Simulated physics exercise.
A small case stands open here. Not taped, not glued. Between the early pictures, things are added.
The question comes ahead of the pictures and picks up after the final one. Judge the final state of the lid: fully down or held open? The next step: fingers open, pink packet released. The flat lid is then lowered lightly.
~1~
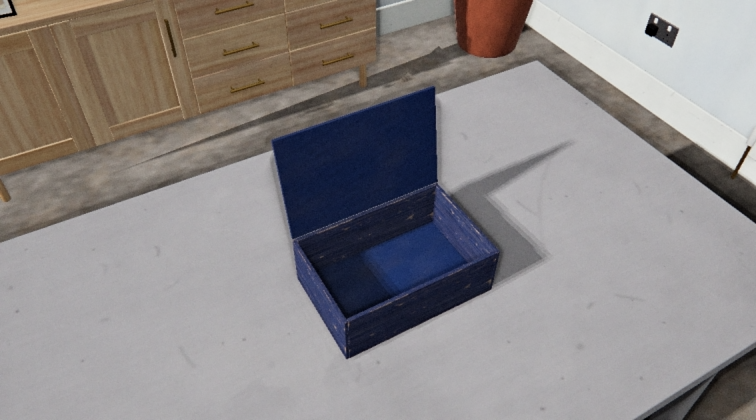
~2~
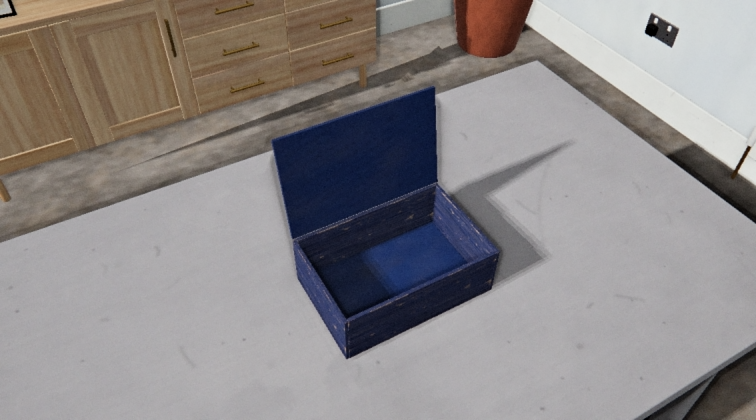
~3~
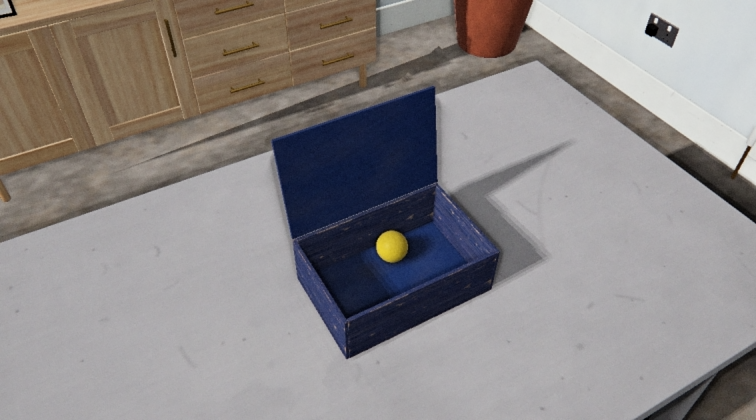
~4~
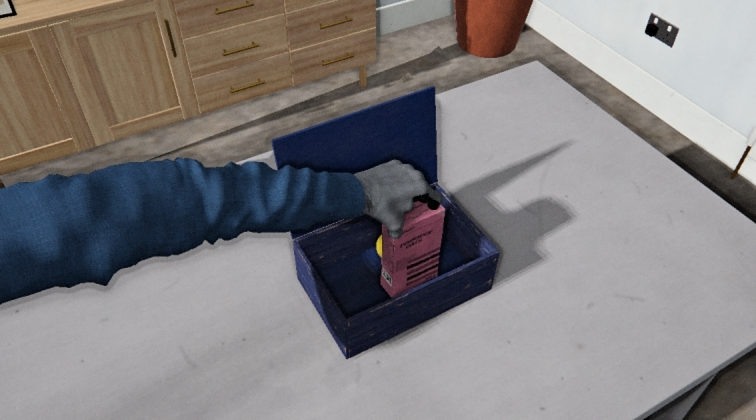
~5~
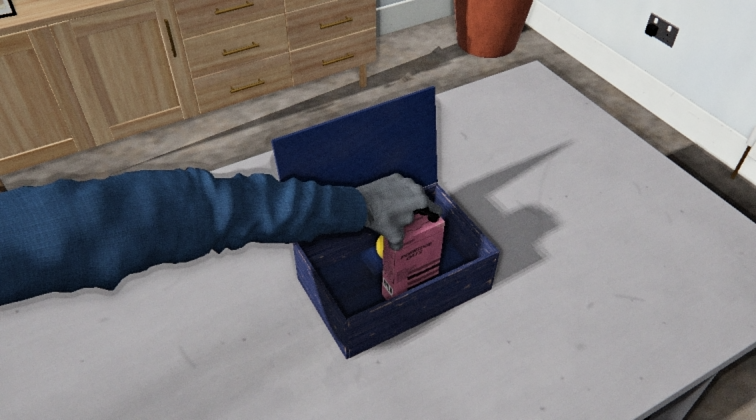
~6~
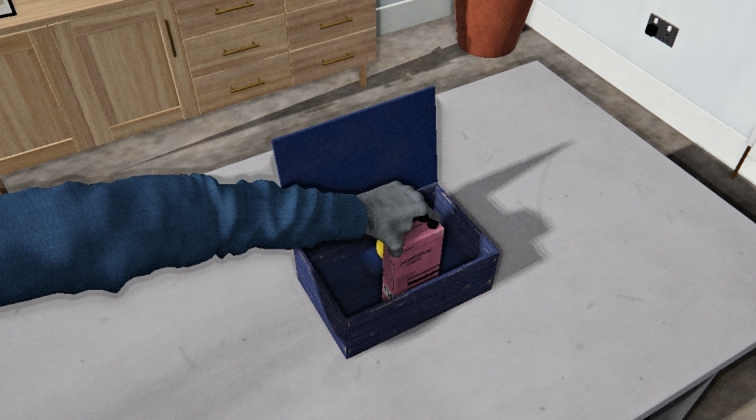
Turns out the lid is kept open.
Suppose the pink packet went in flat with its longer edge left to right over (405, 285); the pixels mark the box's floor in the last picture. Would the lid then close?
Then the lid does shut, as it turns out.
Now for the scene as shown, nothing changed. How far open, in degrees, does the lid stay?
It stays some 14° above the rim.
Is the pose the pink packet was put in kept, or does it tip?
The pink packet ends up leaning.
Then, 1.30 s later than the last frame, lid 79° above the rim.
Then, 1.70 s later than the last frame, lid 47° above the rim.
Then, 2.80 s later than the last frame, lid 22° above the rim; pink packet tilted by 25° near (419, 275).
When it is over, lid 15° above the rim; lying over in the box, pink packet; yellow lemon as before. End places, in pixels of the last picture, pink packet near (411, 269).
